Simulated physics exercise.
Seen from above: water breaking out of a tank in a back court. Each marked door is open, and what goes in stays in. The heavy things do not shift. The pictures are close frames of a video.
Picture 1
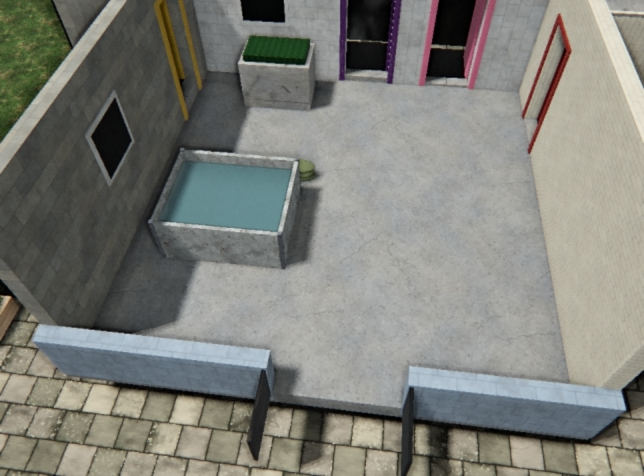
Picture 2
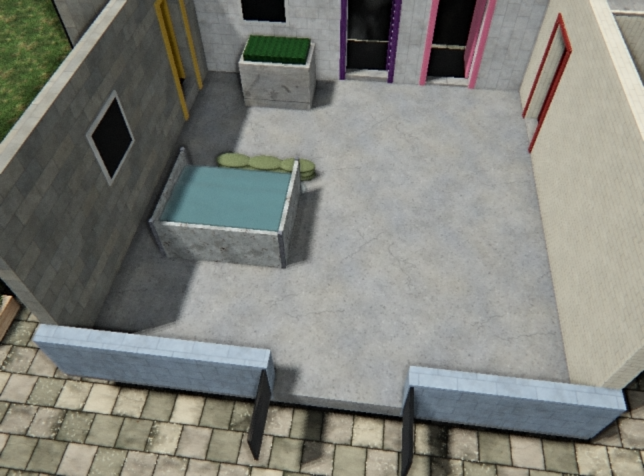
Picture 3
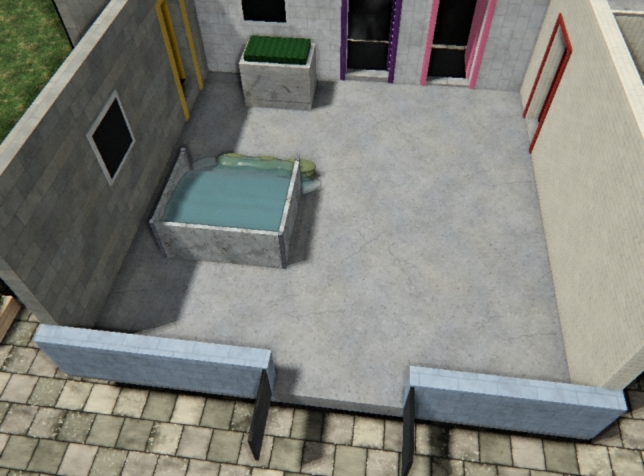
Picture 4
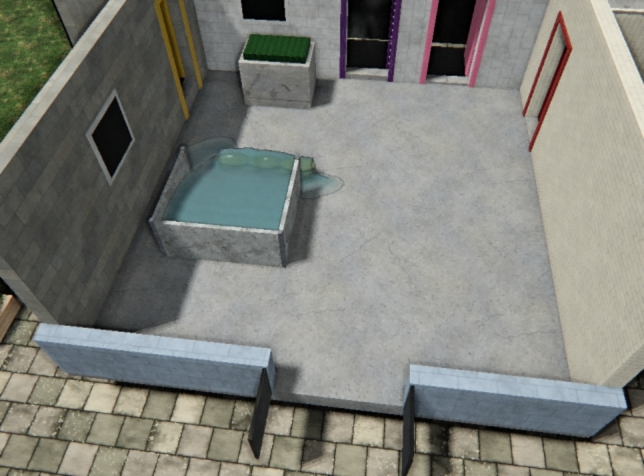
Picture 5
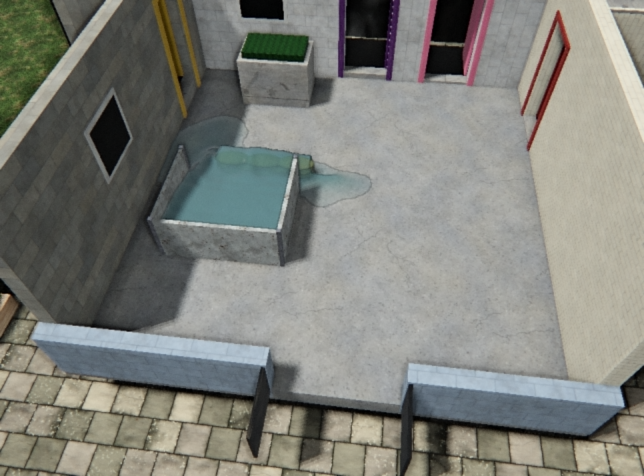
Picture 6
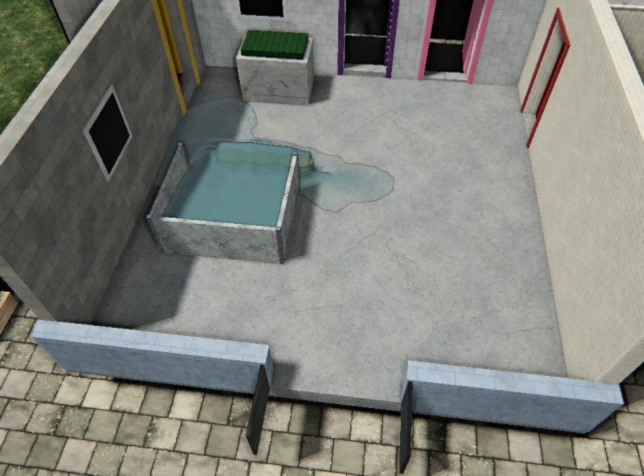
In this clip, seen from above, still water sits in a stone tank in a walled court; a gap opens on its far side, revealing low green shapes, and water pours out, spreading behind the tank and rightward across the floor.
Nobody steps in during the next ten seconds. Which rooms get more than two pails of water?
In the end: The pink door stays under that; the purple door stays under that; the yellow door stays under that; the red door takes more than that.
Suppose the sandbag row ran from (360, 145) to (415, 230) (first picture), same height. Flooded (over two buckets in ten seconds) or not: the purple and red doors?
My reading: The purple one passes that mark; the red one lets more in.
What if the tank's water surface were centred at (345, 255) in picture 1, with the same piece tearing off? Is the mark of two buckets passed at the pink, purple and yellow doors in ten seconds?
Pink door floods, purple door lets more in, yellow door holds.
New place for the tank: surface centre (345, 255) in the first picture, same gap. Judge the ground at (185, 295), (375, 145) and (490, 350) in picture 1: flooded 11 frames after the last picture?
As listed: Free of water, awash, free of water.
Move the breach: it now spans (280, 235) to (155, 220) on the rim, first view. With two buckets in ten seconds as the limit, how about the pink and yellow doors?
In short: Pink is under, yellow lets less in.
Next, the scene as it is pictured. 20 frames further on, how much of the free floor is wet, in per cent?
I make it 45 per cent.
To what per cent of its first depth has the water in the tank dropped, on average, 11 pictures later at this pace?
Near 40 in a hundred.
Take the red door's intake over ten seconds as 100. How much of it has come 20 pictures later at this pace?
About 0 per cent.
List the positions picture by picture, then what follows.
The first frame shows still water in the water tank at (228, 193).
In the second frame, the front is at a hidden place, out from the gap on the water tank's far side.
In the third frame, water pours out on the water tank's far side and has run to (318, 184).
In the fourth frame, water pours out on the water tank's far side and has run to (338, 182).
In the fifth frame, the front is at (364, 180), out from the gap on the water tank's far side.
In the sixth frame, the front is at (387, 182), out from the gap on the water tank's far side.
A moment on, water covers 35 % of the floor; the pink door not reached, the purple door not reached, the yellow door wet at the sill, nothing in, the red door not reached.
Next, water covers 55 % of the floor; the pink door not reached, the purple door wet at the sill, nothing in, the yellow door wet at the sill, nothing in, the red door not reached.
Then, water covers 45 % of the floor; the pink door wet at the sill, nothing in, the purple door wet at the sill, nothing in, the yellow door wet at the sill, nothing in, the red door under two buckets in.
Later, water covers 75 % of the floor; the pink door wet at the sill, nothing in, the purple door wet at the sill, nothing in, the yellow door wet at the sill, nothing in, the red door over two buckets in.
In the end, water covers 90 % of the floor; the pink door wet at the sill, nothing in, the purple door wet at the sill, nothing in, the yellow door wet at the sill, nothing in, the red door far over two buckets in.
